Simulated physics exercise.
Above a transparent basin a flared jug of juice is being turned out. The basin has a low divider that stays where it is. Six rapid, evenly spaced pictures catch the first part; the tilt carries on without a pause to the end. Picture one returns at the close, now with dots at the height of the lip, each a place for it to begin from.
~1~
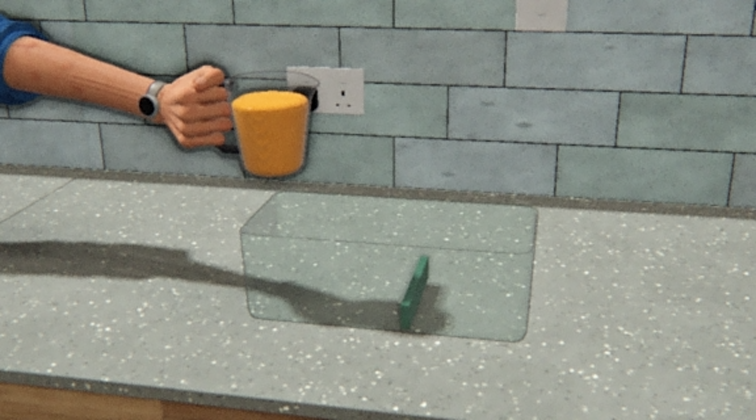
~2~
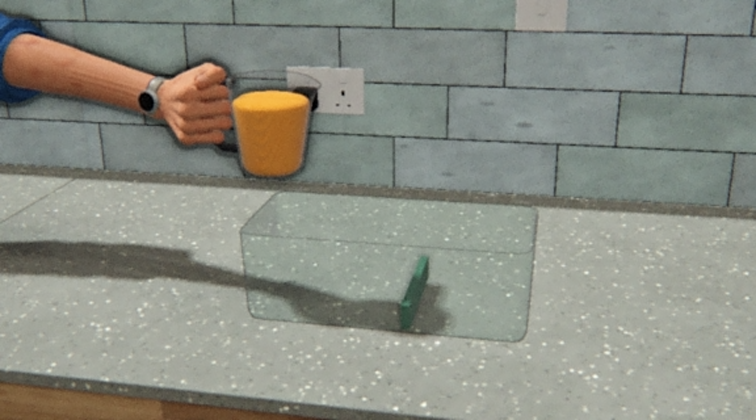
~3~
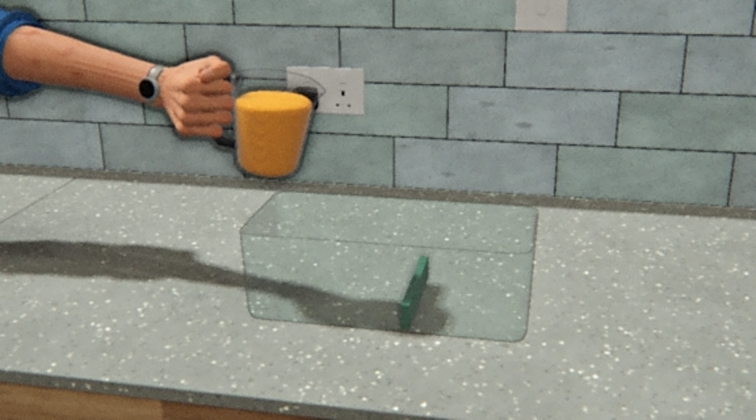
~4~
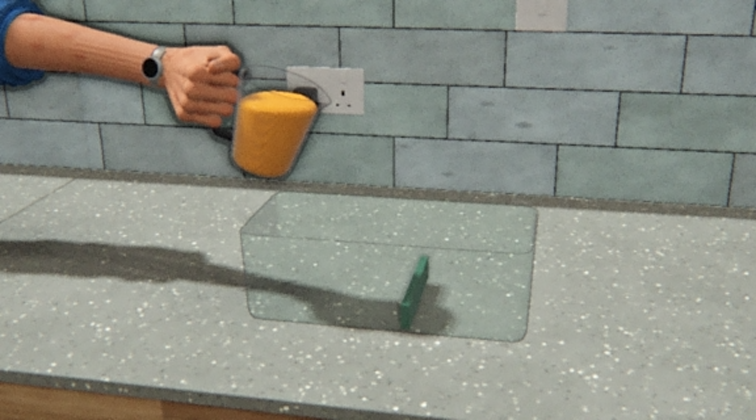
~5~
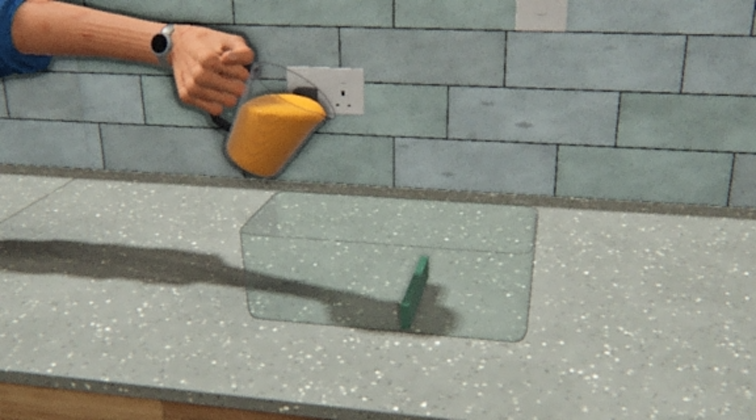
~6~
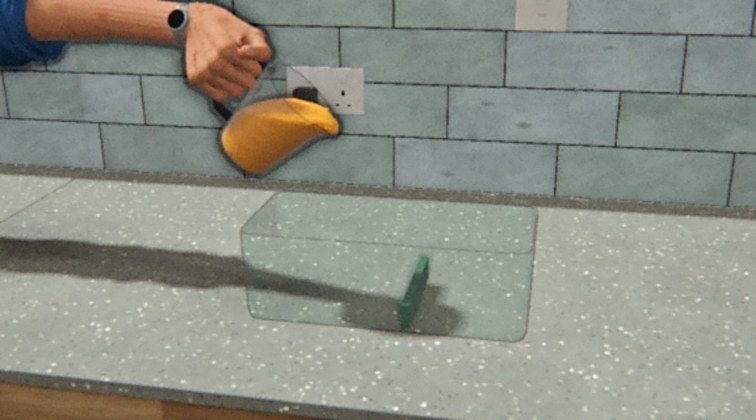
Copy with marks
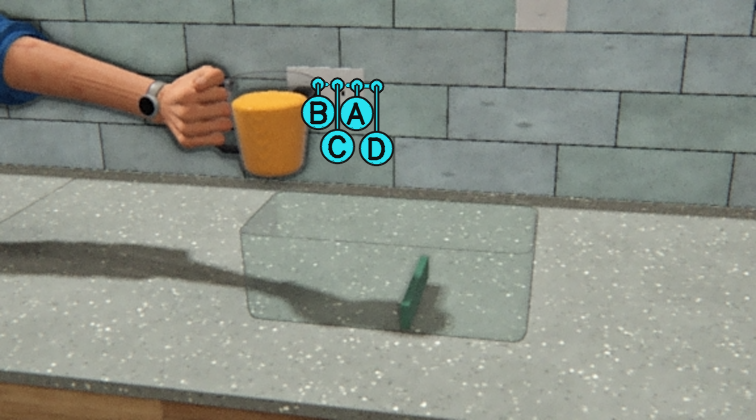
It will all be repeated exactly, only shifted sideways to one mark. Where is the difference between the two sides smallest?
D.
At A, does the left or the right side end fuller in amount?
The left one.
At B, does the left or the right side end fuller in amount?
The left one.
On the marked copy, A at (356, 85); B at (318, 84); C at (337, 84); D at (376, 86).
With A, about 77 % ends left of the wall and 20 % right of it; 3 % is lost outside.
With B, about 87 % ends left of the wall and 10 % right of it; 3 % is lost outside.
With C, about 85 % ends left of the wall and 11 % right of it; 4 % is lost outside.
With D, about 50 % ends left of the wall and 48 % right of it.
